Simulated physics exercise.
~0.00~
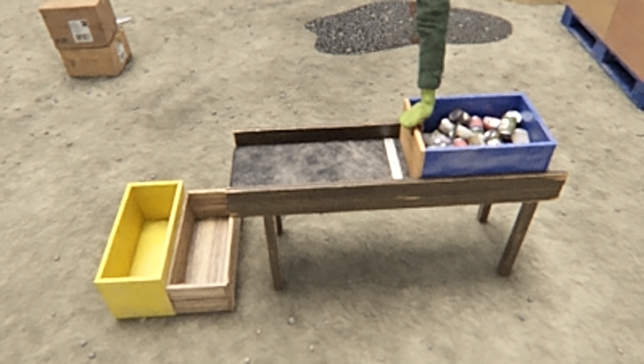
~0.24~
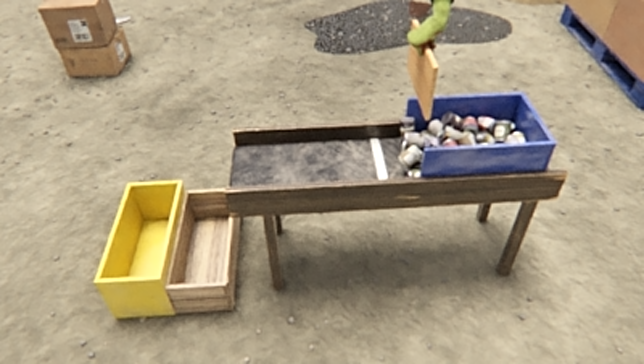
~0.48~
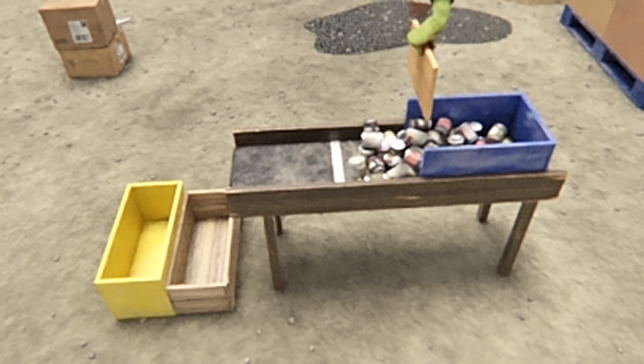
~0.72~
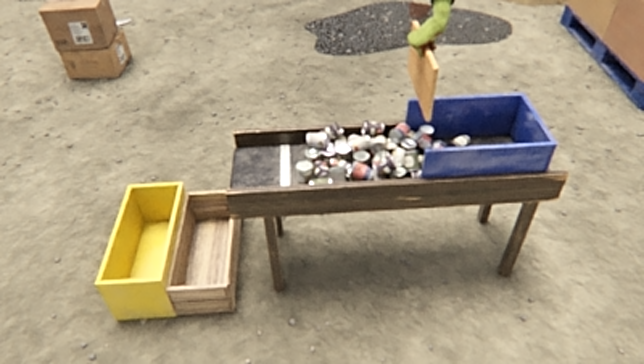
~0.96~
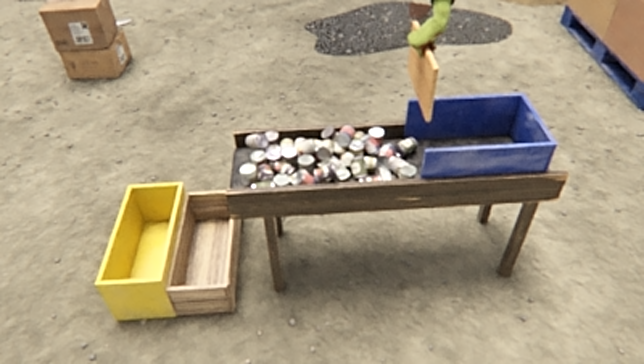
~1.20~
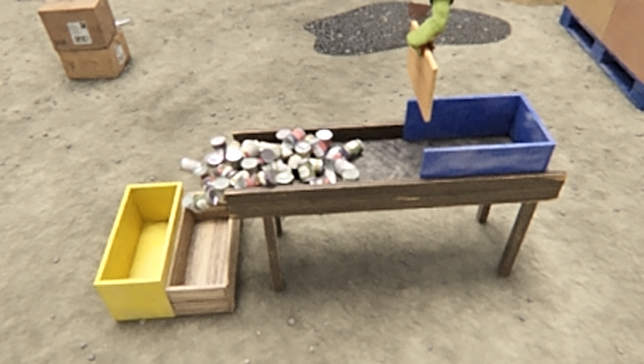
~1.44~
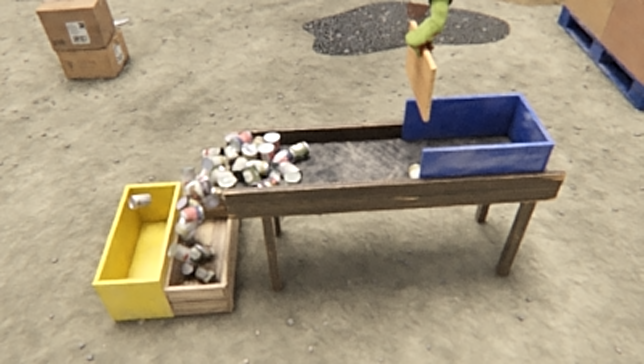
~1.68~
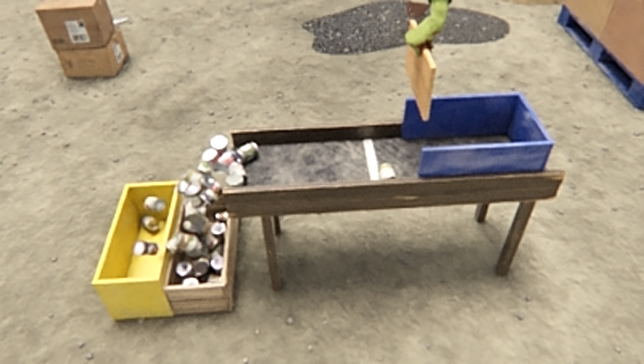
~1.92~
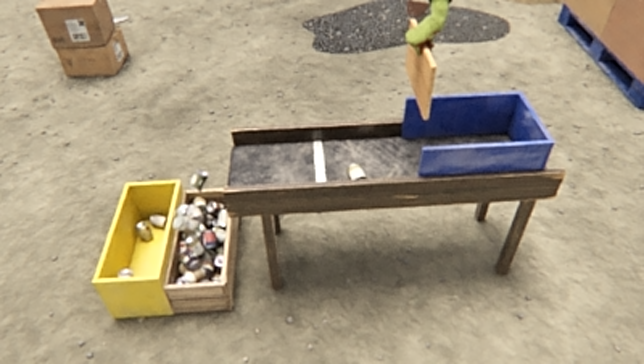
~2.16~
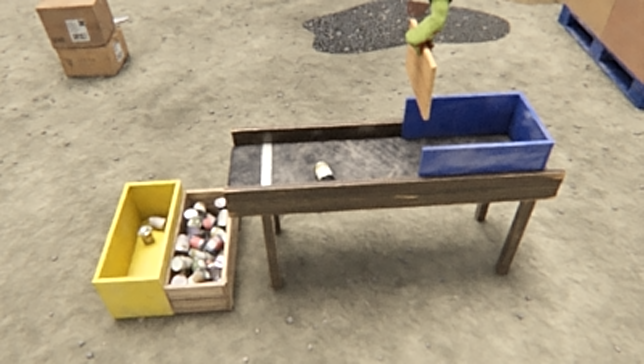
A blue bin packed with small tins sits at the right end of a dark, wooden-sided belt on legs, seen from above on bare, gritty ground. At the lower left stand a wooden tub and, beyond it, a yellow tote, with cardboard boxes behind. A green-gloved hand lifts the wooden gate, and the tins spread leftward as the belt carries them along. They tumble off the left end, most dropping into the wooden tub while a few land in the yellow tote. Finally, the tub holds a heap, the tote holds only a few, and one pale piece remains on the belt.
